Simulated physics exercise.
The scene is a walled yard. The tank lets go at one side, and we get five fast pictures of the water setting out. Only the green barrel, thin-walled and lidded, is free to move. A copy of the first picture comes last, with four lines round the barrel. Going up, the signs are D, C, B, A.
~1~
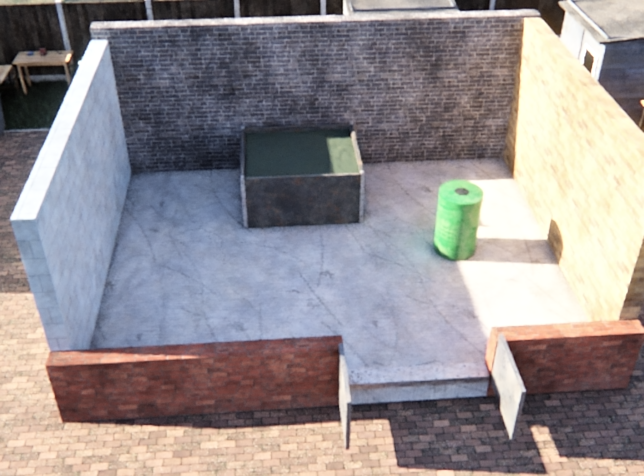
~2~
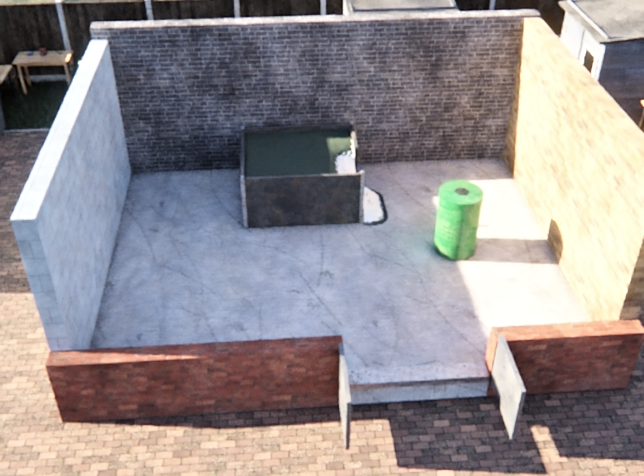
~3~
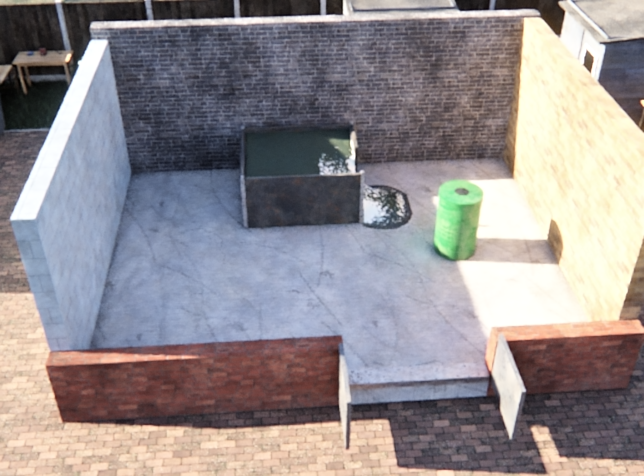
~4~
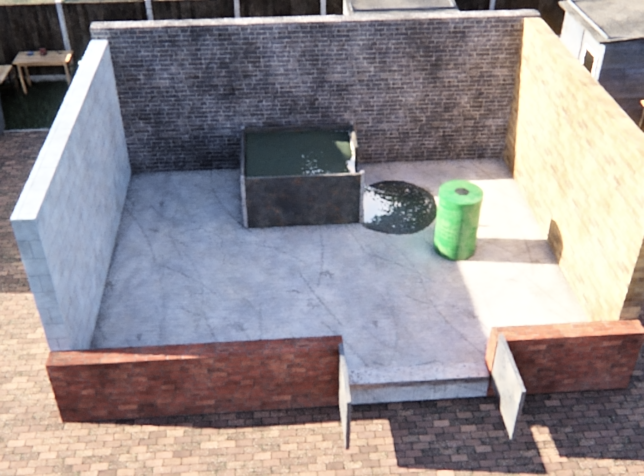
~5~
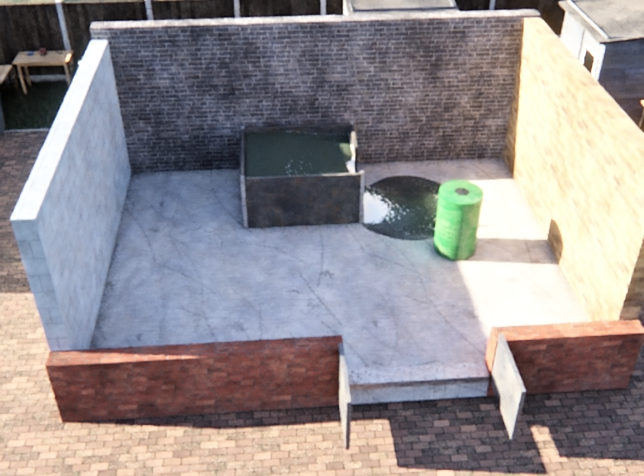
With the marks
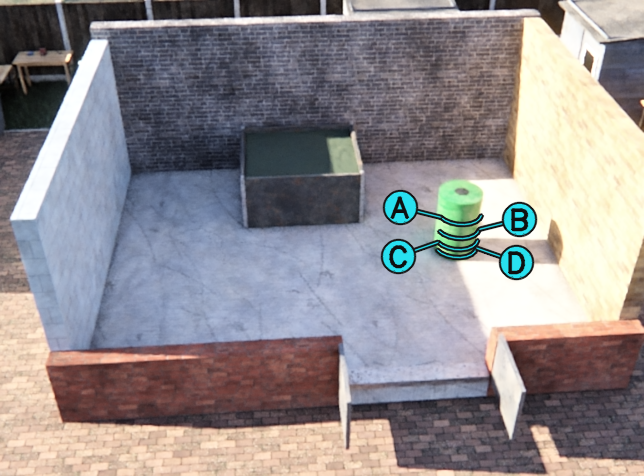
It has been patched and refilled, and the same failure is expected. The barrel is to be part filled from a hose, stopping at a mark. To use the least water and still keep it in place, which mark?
Choose B.
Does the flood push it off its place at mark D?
Yes.
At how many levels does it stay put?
Two of them.
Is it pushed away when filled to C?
Yes, it does.
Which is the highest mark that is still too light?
That would be C.
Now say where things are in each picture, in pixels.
The first picture shows lid of the green barrel at (462, 192); tank full, its middle at (300, 154); open gate at (417, 334).
In the second picture, 1 % of the ground wet, in view closest to the barrel at (382, 215).
In the third picture, 3 % of the ground wet, in view closest to the barrel at (404, 219).
In the fourth picture, 5 % of the ground wet, in view closest to the barrel at (422, 222).
The fifth picture shows lid of the green barrel at (462, 192); 8 % of the ground wet, in view closest to the barrel at (430, 232).
On the marked copy, A at (464, 224); B at (462, 238); C at (461, 249); D at (460, 257); from the bottom up D, C, B, A.
For mark A, it does not move.
For mark B, it does not move.
For mark C, it is pushed about half its own width away.
For mark D, it is pushed about 5 times its own width away.
